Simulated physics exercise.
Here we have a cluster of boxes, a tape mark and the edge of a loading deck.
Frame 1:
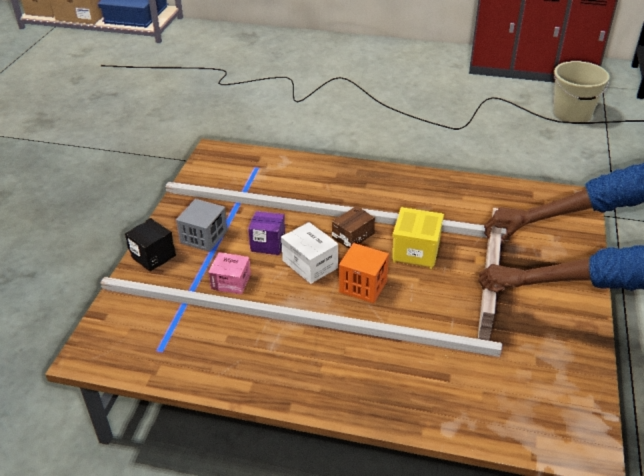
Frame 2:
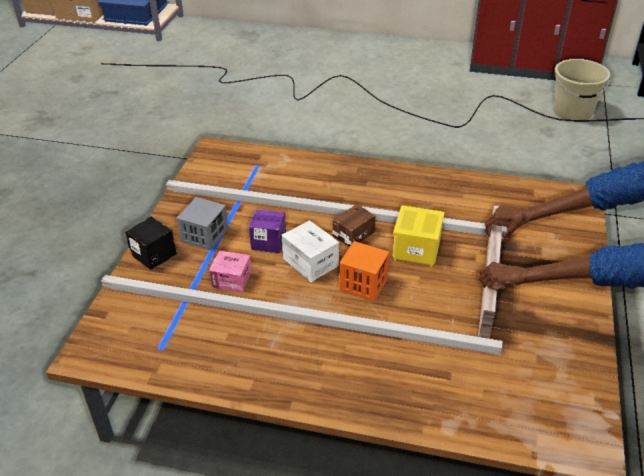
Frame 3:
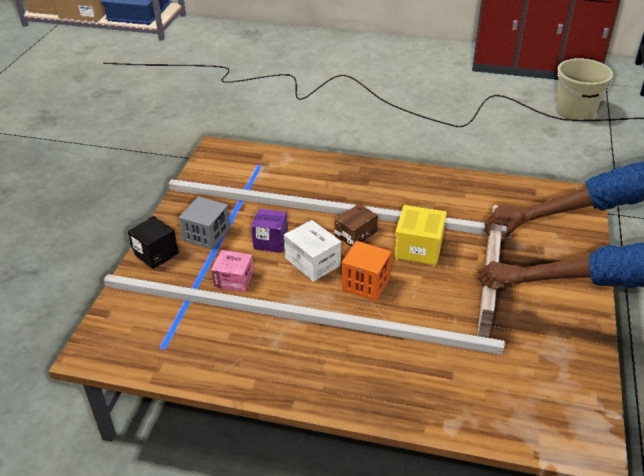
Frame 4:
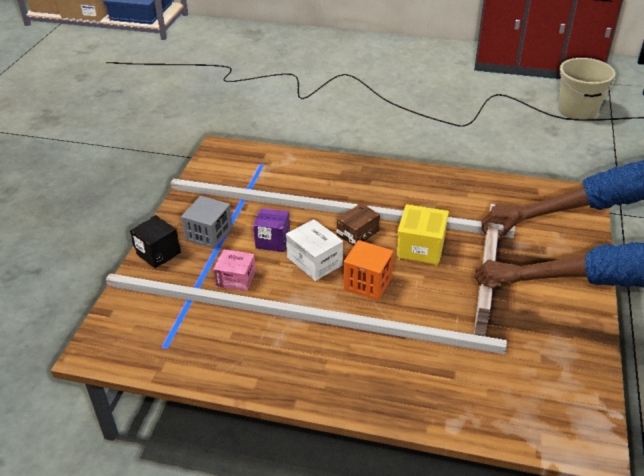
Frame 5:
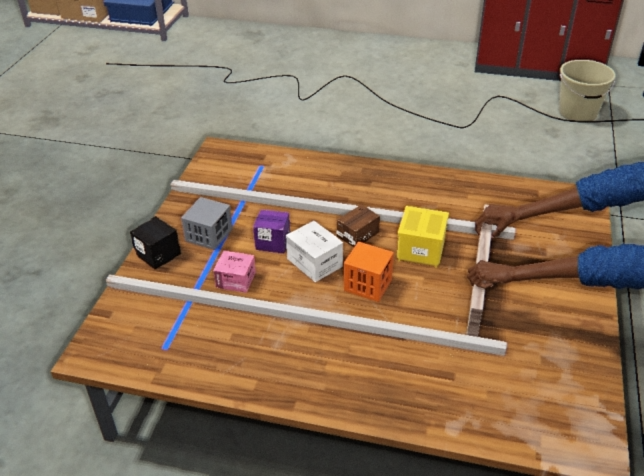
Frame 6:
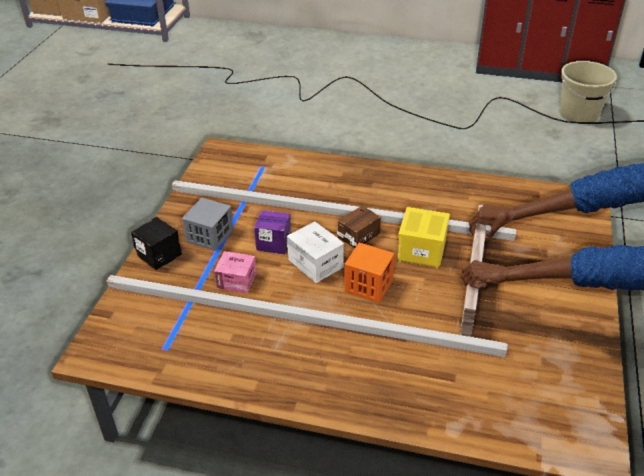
In this clip, two hands hold a white plank upright across two pale rails on a wooden table and slide it slightly left toward several colourful boxes, which stay still around a blue tape line.
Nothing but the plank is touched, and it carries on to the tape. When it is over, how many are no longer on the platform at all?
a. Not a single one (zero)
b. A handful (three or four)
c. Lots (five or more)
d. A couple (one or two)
The answer is d.
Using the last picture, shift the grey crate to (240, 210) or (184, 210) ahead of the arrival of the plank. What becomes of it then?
The grey crate ends up below at the first spot and ends up below at the second.
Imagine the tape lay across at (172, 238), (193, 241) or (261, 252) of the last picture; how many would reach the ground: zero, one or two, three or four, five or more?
Going through the places as listed, I'd say more than four, then three to four, then no fall at all.
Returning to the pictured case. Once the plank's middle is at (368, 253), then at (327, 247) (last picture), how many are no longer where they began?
Counts: 4 / 5.
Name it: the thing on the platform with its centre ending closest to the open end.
The foremost one is the purple parcel.
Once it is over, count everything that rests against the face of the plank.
2 are in contact with it.
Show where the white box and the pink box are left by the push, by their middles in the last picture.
White box: About (173, 226); pink box: About (154, 260).
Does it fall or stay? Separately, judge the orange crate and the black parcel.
The orange crate: Remains. The black parcel: Drops.
Early on, none off yet; black parcel at rest near (157, 243); grey crate at rest near (209, 224); pink box at rest near (236, 272).
A while later, none off yet; black parcel at rest near (157, 243); grey crate travelled a little near (195, 221); pink box at rest near (235, 272).
Finally, the number that fall off is one or two; lost, grey crate and black parcel.
